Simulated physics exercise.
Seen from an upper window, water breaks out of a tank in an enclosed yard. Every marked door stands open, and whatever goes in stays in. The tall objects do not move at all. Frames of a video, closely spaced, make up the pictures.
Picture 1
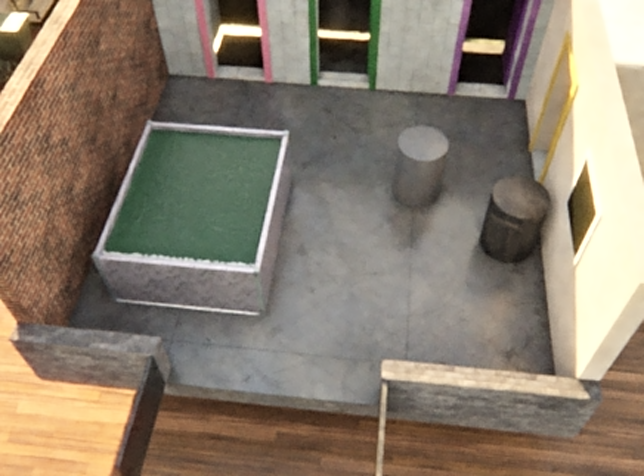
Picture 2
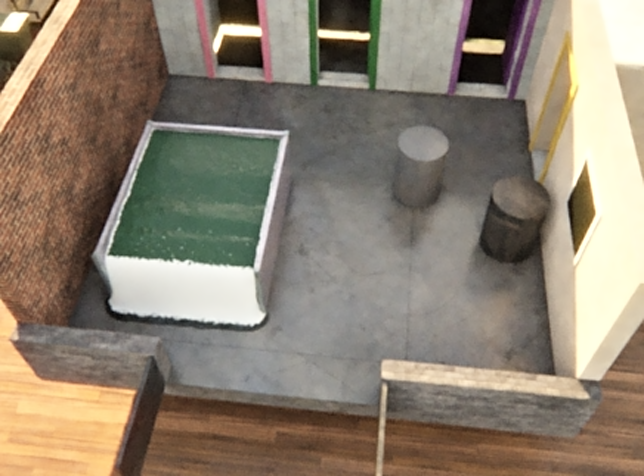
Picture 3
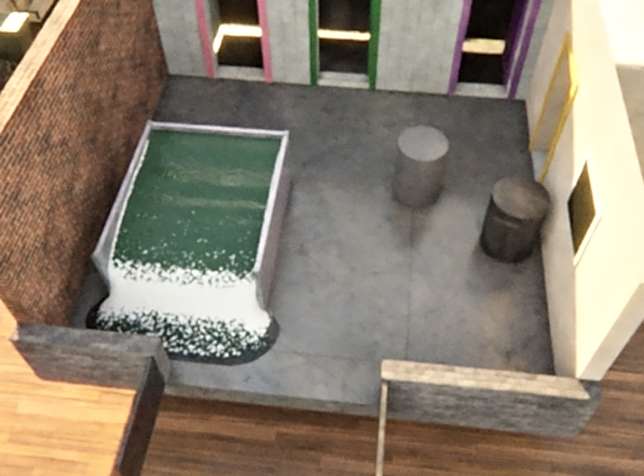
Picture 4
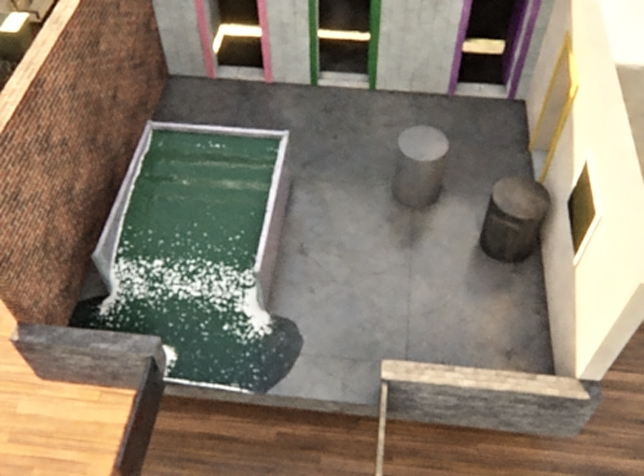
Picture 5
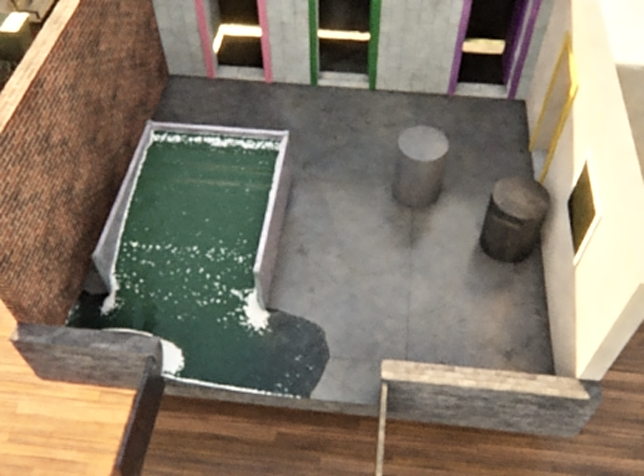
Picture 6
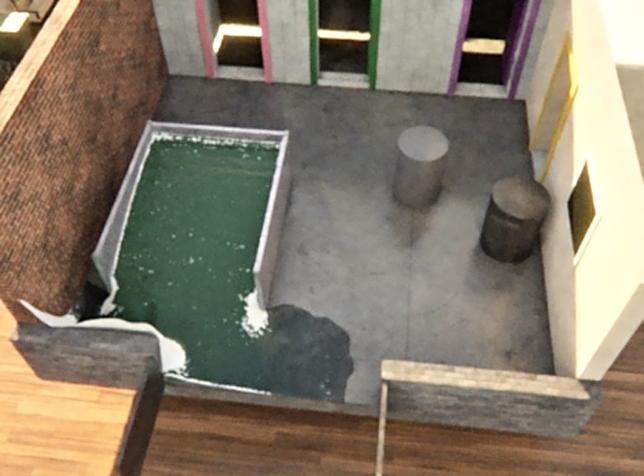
In a walled yard seen from above, green water burst from the near side of a tank, foamed across the floor to the low front wall, and spread rightward while two cylinders stood still.
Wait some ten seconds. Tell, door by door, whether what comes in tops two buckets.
In the end the yellow door does not exceed two buckets. The pink door exceeds two buckets. The purple door does not exceed two buckets. The green door does not exceed two buckets.
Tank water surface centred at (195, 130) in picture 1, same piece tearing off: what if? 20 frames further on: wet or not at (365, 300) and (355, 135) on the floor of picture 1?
Point 1: Soaked through; point 2: Not wet.
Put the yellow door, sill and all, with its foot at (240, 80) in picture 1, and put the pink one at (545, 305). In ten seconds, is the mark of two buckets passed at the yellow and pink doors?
Note: Yellow door beats the limit, pink door does not reach the limit.
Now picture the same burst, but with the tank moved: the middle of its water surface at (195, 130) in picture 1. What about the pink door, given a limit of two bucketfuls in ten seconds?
My answer is that the pink door ends up beneath.
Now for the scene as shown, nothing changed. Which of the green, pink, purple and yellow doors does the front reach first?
Answer: The pink door.
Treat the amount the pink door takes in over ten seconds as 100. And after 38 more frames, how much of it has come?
Estimate: Some 100 per cent.
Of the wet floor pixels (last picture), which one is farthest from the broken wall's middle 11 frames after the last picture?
Somewhere near (168, 81).
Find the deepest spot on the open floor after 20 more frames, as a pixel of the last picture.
My finger goes to (170, 74).
A moment on, water covers 15 % of the floor; the yellow door not reached, the pink door not reached, the purple door not reached, the green door not reached.
Next, water covers 20 % of the floor; the yellow door not reached, the pink door not reached, the purple door not reached, the green door not reached.
Then, water covers 40 % of the floor; the yellow door not reached, the pink door over two buckets in, the purple door not reached, the green door wet at the sill, nothing in.
Later, water covers 70 % of the floor; the yellow door wet at the sill, nothing in, the pink door over two buckets in, the purple door wet at the sill, nothing in, the green door wet at the sill, nothing in.
In the end, water covers 90 % of the floor; the yellow door under two buckets in, the pink door over two buckets in, the purple door wet at the sill, nothing in, the green door wet at the sill, nothing in.
